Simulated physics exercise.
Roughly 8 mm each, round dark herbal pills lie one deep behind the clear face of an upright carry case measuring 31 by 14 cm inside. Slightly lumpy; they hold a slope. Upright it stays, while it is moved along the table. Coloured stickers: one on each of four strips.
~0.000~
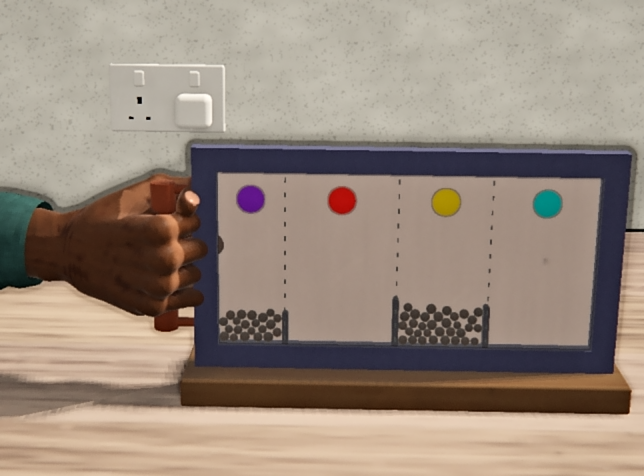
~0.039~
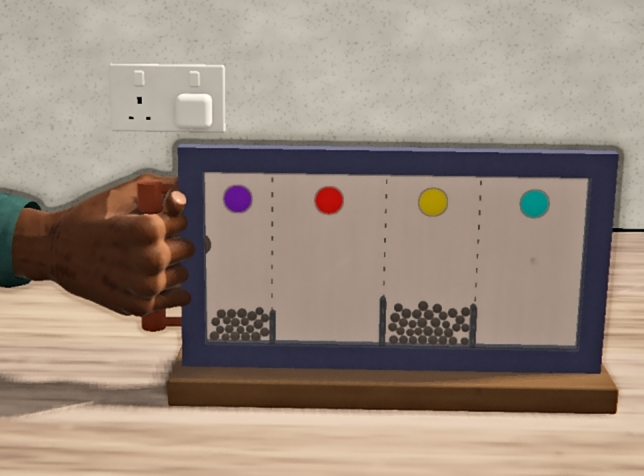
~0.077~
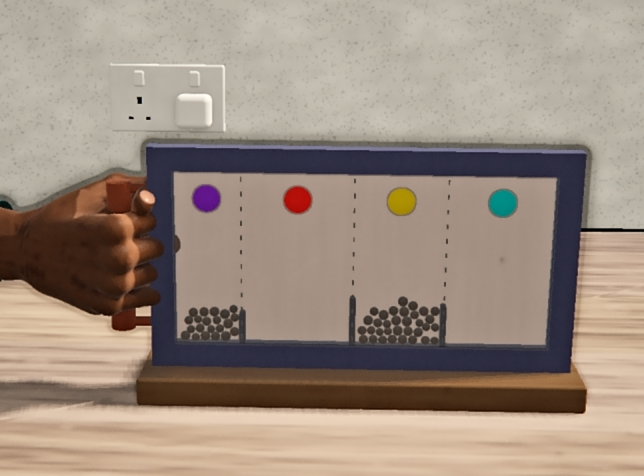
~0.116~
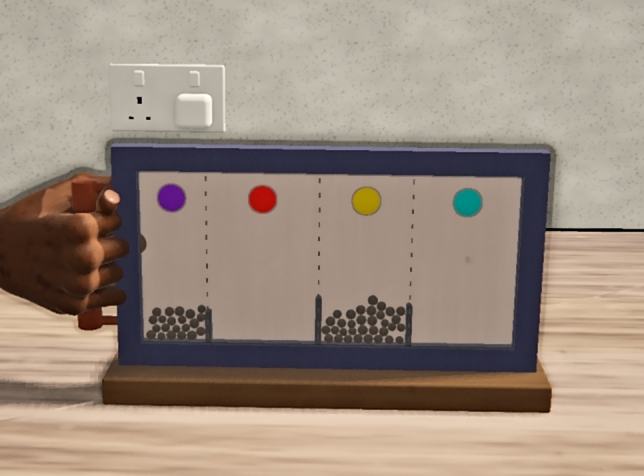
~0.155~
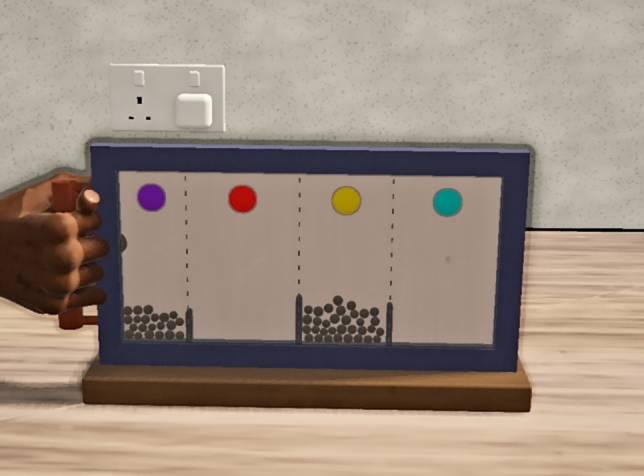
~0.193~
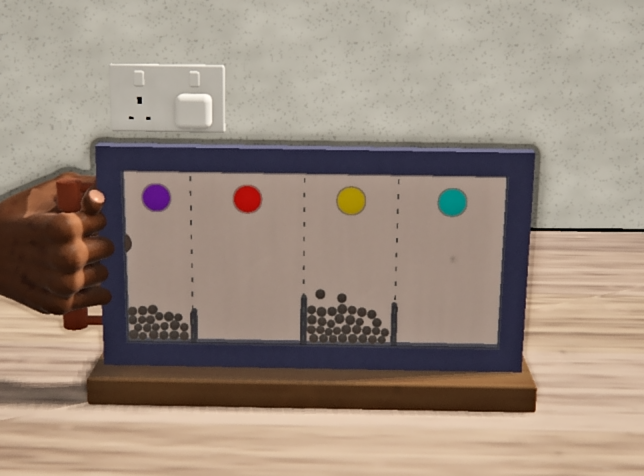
On a pale wooden tabletop by a wall socket, a hand gripping a red handle slides a blue-framed clear case to the left, then slightly back right, as small dark balls shift in the purple and yellow sections.
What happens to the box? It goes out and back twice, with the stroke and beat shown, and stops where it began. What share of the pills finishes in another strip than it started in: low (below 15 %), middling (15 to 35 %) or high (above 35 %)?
I'd say almost none of the load moves.
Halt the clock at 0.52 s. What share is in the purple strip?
Reading: Around 35 per cent of the load.
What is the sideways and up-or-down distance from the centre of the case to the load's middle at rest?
Some 2 cm left and 6 cm below.
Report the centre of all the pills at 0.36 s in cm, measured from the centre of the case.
Position estimate: Left 3 cm, below 6 cm.
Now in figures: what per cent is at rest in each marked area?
Final shares - red strip: 5; purple strip: 35; turquoise strip: 0; yellow strip: 55.
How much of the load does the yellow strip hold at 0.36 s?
60 percent.
After 0.36 s, it is at its start; the pills' middle is 3 cm left of and 6 cm below the centre; purple 40 %, yellow 60 %; 0 % have changed strip.
After 0.52 s, it is 8 cm to the left; the pills' middle is 3 cm left of and 6 cm below the centre; red 5 %, purple 35 %, yellow 60 %; 5 % have changed strip.
After 0.67 s, it is at its start; the pills' middle is 3 cm left of and 6 cm below the centre; red 5 %, purple 35 %, yellow 55 %; 5 % have changed strip.
All still by 1.1 s, it is at its start; red 5 %, purple 35 %, turquoise 0 %, yellow 55 %; 5 % have changed strip.
